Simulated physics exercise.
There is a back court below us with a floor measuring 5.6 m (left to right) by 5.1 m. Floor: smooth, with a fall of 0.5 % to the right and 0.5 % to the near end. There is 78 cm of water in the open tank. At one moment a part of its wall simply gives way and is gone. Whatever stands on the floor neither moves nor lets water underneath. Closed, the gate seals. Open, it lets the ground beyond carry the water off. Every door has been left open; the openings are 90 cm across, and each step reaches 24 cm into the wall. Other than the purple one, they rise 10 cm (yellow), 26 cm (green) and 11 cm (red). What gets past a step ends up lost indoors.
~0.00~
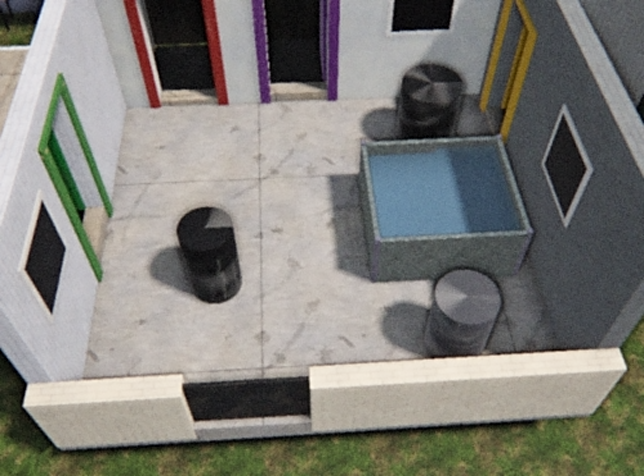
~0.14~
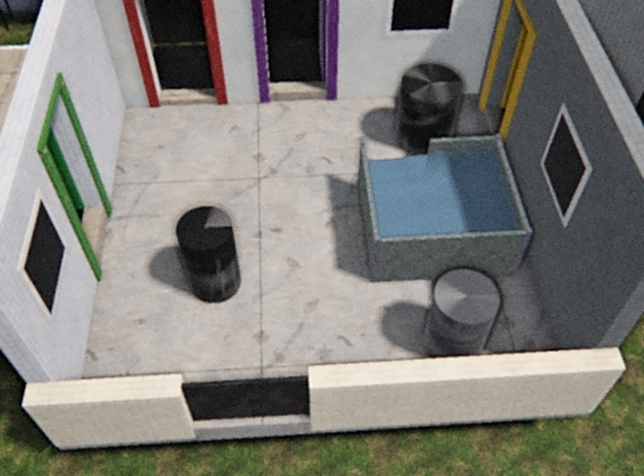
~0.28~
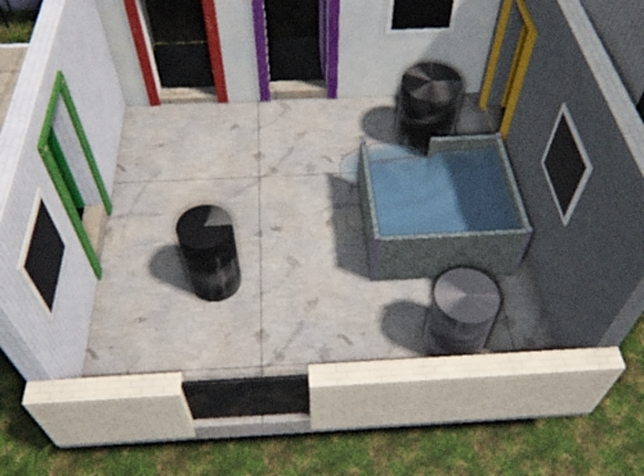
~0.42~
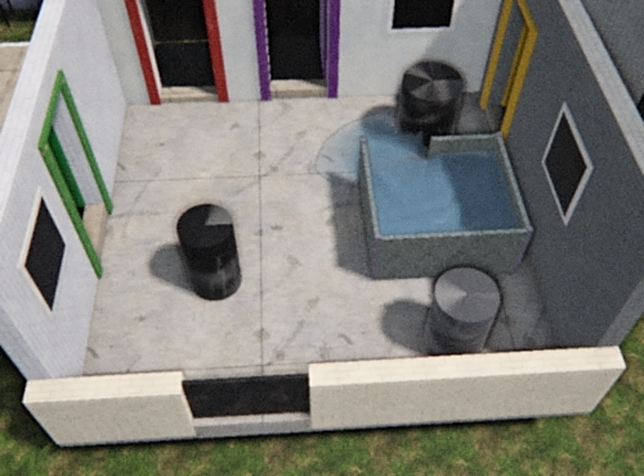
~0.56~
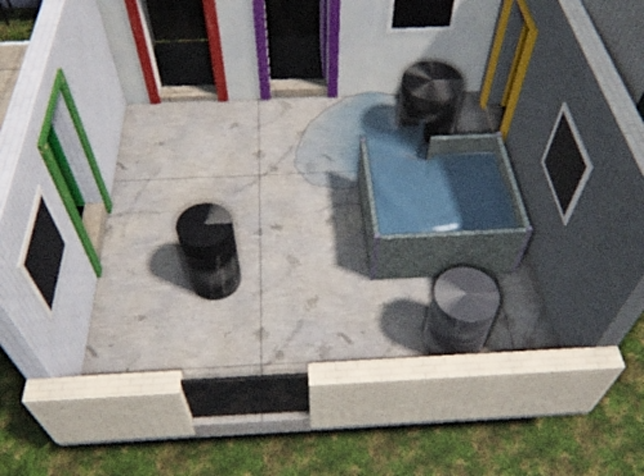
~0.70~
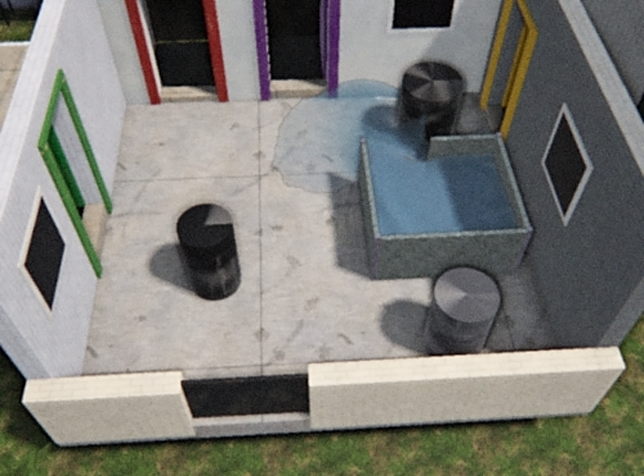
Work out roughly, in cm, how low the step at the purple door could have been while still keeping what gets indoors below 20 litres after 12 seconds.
No lower than about 27 cm.
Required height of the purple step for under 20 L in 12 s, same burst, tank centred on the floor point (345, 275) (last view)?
Then roughly 26 cm.
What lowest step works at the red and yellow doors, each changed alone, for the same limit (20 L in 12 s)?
About 9.5 cm at red and 15 cm at yellow.
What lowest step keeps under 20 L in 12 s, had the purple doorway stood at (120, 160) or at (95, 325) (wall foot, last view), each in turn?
About 19 cm for the first and 7.5 cm for the second.
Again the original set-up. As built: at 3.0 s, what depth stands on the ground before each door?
At the purple door the depth is 21 cm, at yellow 17 cm, at green 7 cm and at red 9 cm.
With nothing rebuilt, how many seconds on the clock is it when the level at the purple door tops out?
It peaks at about 1.4 s.
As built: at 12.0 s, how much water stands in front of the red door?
A ruler would read roughly 6.0 cm.
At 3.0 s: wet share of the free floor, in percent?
The wet part is about 45 per cent.
After 1.4 s water covers 25 % of the floor, deepest (45 cm) near (401, 153); 32 cm at the purple door, 13 litres in over its 17 cm step.
After 3.0 s water covers 45 % of the floor, deepest (28 cm) near (149, 121); 21 cm at the purple door, 80 litres in over its 17 cm step.
After 12.0 s water covers 100 % of the floor, deepest (17 cm) near (570, 384); 7 cm at the purple door, 86 litres in over its 17 cm step.
At the purple door as built, the water arrived by 0.8 s and peaked near 32 cm at 1.4 s.
Run again over the same 12 s with other heights there, 42 litres in over 22.5 cm, 9 litres over 30.5 cm. The limit of 20 litres is kept from about 27 cm up.
